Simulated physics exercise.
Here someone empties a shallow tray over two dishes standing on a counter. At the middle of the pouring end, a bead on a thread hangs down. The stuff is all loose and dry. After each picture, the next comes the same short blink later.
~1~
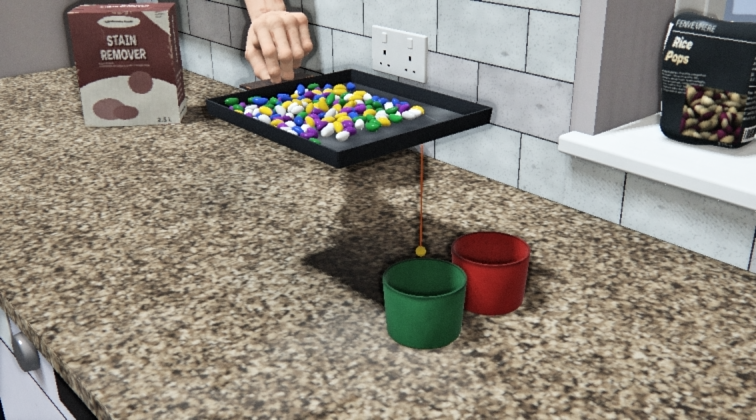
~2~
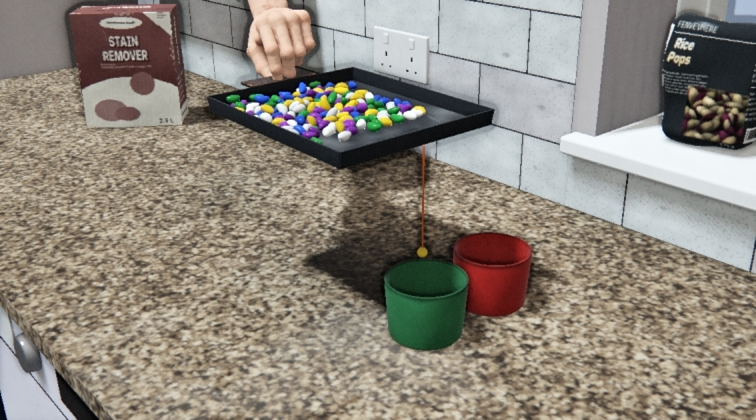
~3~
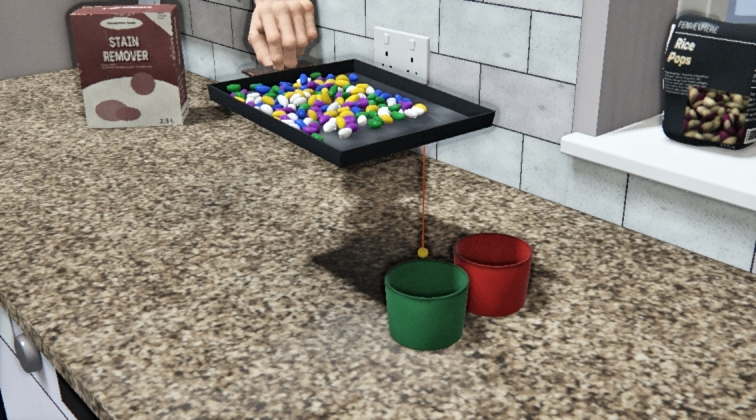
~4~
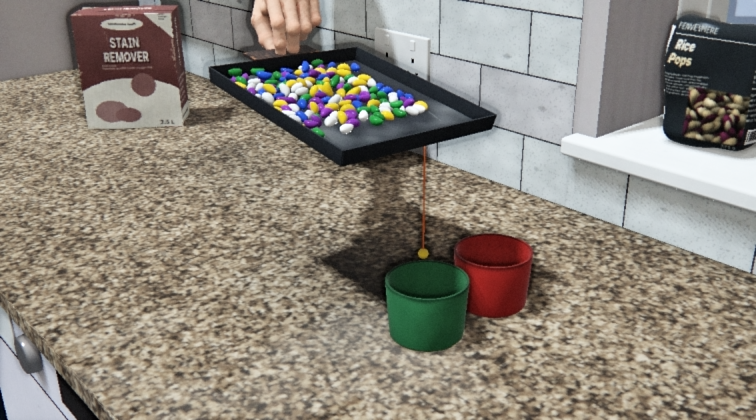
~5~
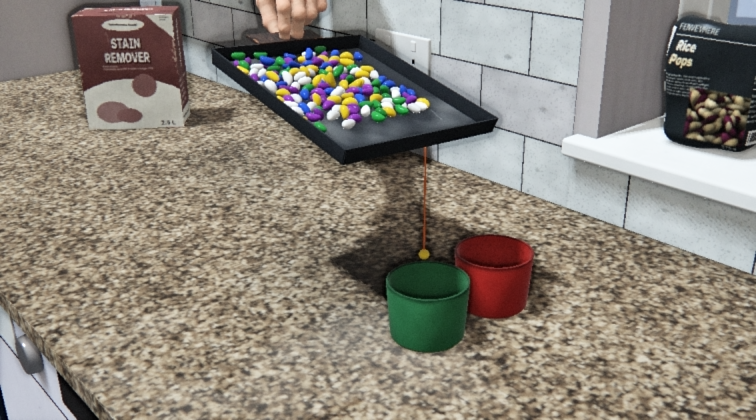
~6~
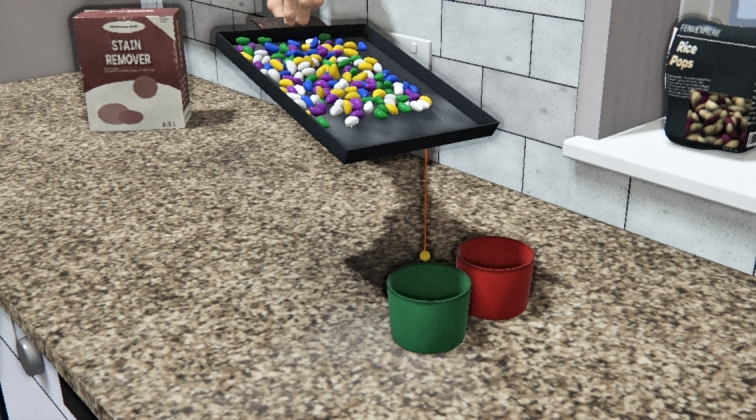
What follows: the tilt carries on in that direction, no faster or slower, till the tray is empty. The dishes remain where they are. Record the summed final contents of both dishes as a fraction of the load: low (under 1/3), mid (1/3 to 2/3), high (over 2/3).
Recorded: Mid.
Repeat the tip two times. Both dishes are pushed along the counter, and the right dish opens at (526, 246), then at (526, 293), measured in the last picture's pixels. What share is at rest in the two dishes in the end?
First 50 per cent, second 30 per cent.
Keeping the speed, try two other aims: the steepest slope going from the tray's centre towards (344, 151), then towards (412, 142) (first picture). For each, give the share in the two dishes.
First case: 10 %; second case: 20 %.
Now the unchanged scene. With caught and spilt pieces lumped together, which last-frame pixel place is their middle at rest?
(495, 312).
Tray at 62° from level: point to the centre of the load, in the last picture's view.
Close to (426, 99).
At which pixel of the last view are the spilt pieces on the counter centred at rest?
(510, 355), about.
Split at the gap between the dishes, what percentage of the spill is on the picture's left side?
It comes to near 20 percent of the spill.
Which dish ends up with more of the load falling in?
That one is the one on the right.
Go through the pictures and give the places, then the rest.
In the first frame, corners of the pouring end at (338, 151) and (490, 107), level; middle of the load at (319, 113), jelly beans; left dish at (453, 315); right dish at (519, 282); bead on its thread at (421, 251).
In the second frame, corners of the pouring end at (340, 151) and (492, 109), level; middle of the load at (320, 112).
In the third frame, corners of the pouring end at (341, 150) and (493, 111), tipped barely, lowest at the right corner; middle of the load at (321, 105).
In the fourth frame, corners of the pouring end at (343, 149) and (494, 114), tipped a little, lowest at the right corner; middle of the load at (322, 96).
In the fifth frame, corners of the pouring end at (346, 148) and (496, 117), tipped a little, lowest at the right corner; middle of the load at (325, 87).
In the sixth frame, corners of the pouring end at (349, 148) and (497, 122), tipped clearly, lowest at the right corner; middle of the load at (328, 79); left dish at (458, 319); right dish at (523, 287).
Soon after the last picture, tray tipped steeply; nearly all on the tray; a stray few in the air.
A little later, tray tipped right over; most on the tray; a stray few in the left dish; a small part in the right dish; a small part outside both; a stray few in the air.
Later still, tray tipped past a quarter turn; a small part in the left dish; about half in the right dish; about half outside both.
At rest, tray tipped past a quarter turn; a small part in the left dish; about half in the right dish; about half outside both.
